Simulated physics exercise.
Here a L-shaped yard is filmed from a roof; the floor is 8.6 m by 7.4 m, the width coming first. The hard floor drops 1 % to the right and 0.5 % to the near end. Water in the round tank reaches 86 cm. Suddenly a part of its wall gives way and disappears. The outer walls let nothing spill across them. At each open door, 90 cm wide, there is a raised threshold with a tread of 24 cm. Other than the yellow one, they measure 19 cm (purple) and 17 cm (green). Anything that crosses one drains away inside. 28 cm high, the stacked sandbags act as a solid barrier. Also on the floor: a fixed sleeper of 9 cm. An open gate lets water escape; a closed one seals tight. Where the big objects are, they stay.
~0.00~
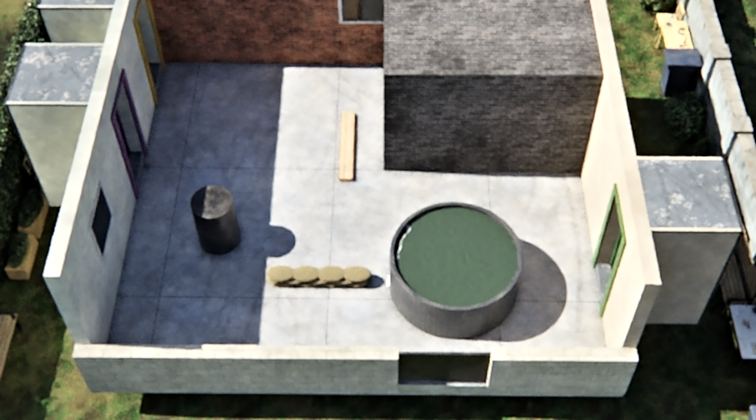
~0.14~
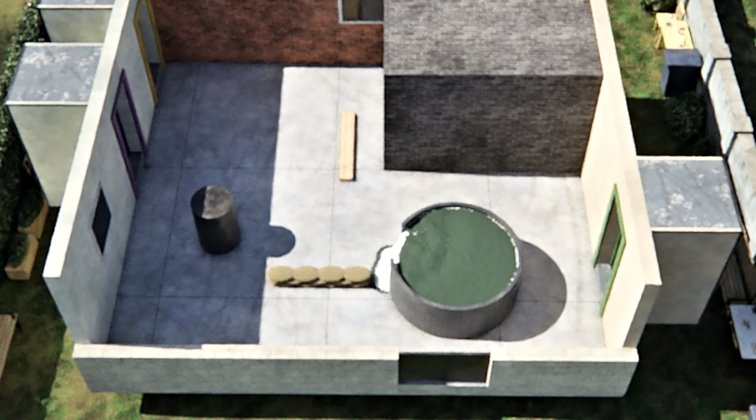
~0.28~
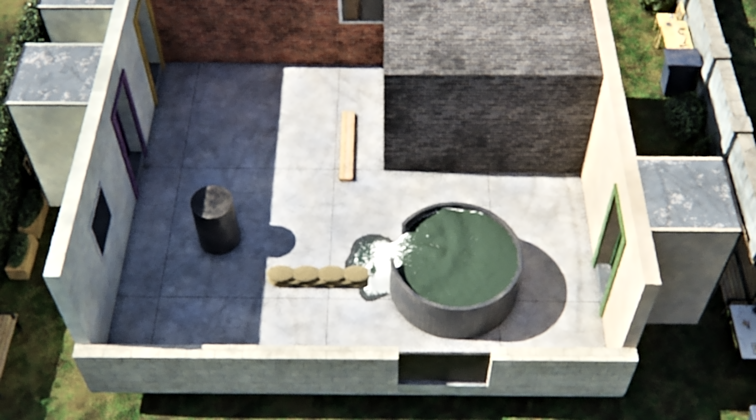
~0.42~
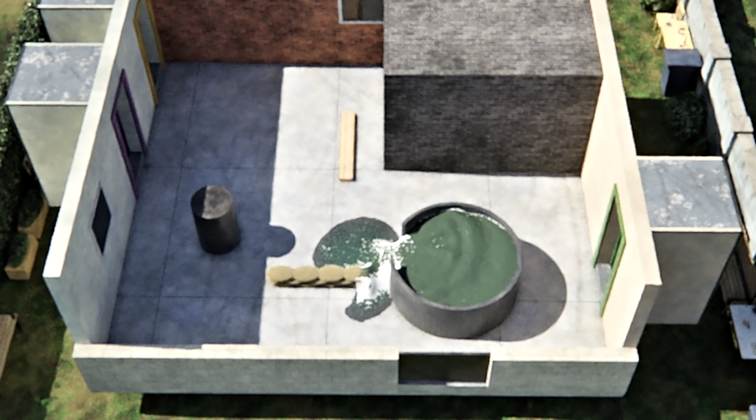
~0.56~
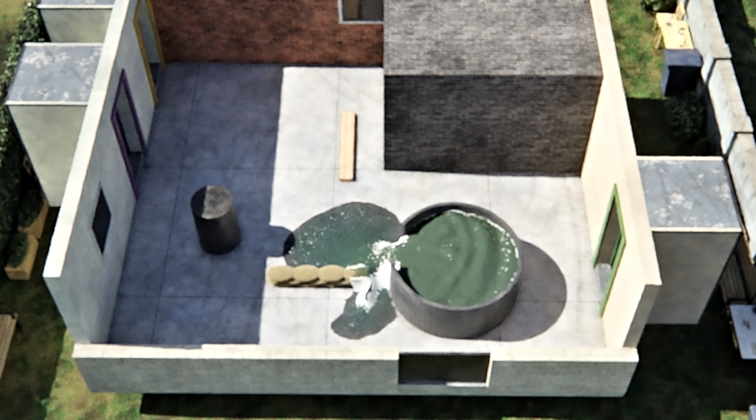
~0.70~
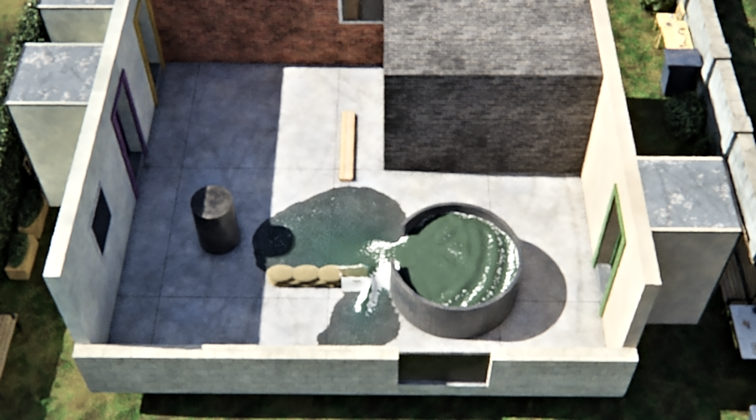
Green water sits still in a round tank in a walled yard, then bursts out through a gap in the tank's left side in a white, foamy rush. It spreads across the pale floor on both sides of the stacked sandbags, and the dark pool widens leftward into the shade while ripples cross the tank.
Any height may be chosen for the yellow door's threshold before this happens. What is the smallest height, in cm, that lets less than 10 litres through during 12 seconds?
About 18 cm.
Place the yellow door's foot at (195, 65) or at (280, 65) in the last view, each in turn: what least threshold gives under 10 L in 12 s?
First place around 24 cm, second around 7.0 cm.
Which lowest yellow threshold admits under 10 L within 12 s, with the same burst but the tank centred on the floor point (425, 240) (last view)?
Then roughly 20 cm.
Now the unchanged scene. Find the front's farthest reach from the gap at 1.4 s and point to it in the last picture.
In the last picture, around (167, 186).
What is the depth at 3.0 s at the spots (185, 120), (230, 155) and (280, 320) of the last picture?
About 5, 5 and 1 cm.
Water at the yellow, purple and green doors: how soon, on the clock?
Yellow 2.4 s / purple 1.6 s / green 6.0 s.
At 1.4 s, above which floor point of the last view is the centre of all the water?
I'd put it close to (411, 274).
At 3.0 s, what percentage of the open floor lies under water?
Close to 65 per cent is wet.
After 1.4 s water covers 30 % of the floor, deepest (48 cm) near (371, 282); it has not reached the yellow door.
After 3.0 s water covers 65 % of the floor, deepest (36 cm) near (371, 282); 14 cm at the yellow door, 0 litres in over its 21 cm threshold.
After 12.0 s water covers 95 % of the floor, deepest (12 cm) near (371, 274); 4 cm at the yellow door, 5 litres in over its 21 cm threshold.
At the yellow door as built, the water arrived by 2.5 s and peaked near 21 cm at 4.2 s.
With a threshold of 15.5 cm, 18 litres would have come in within the 12 s; with 21 cm, 5 litres. So under 10 litres takes about 18 cm.
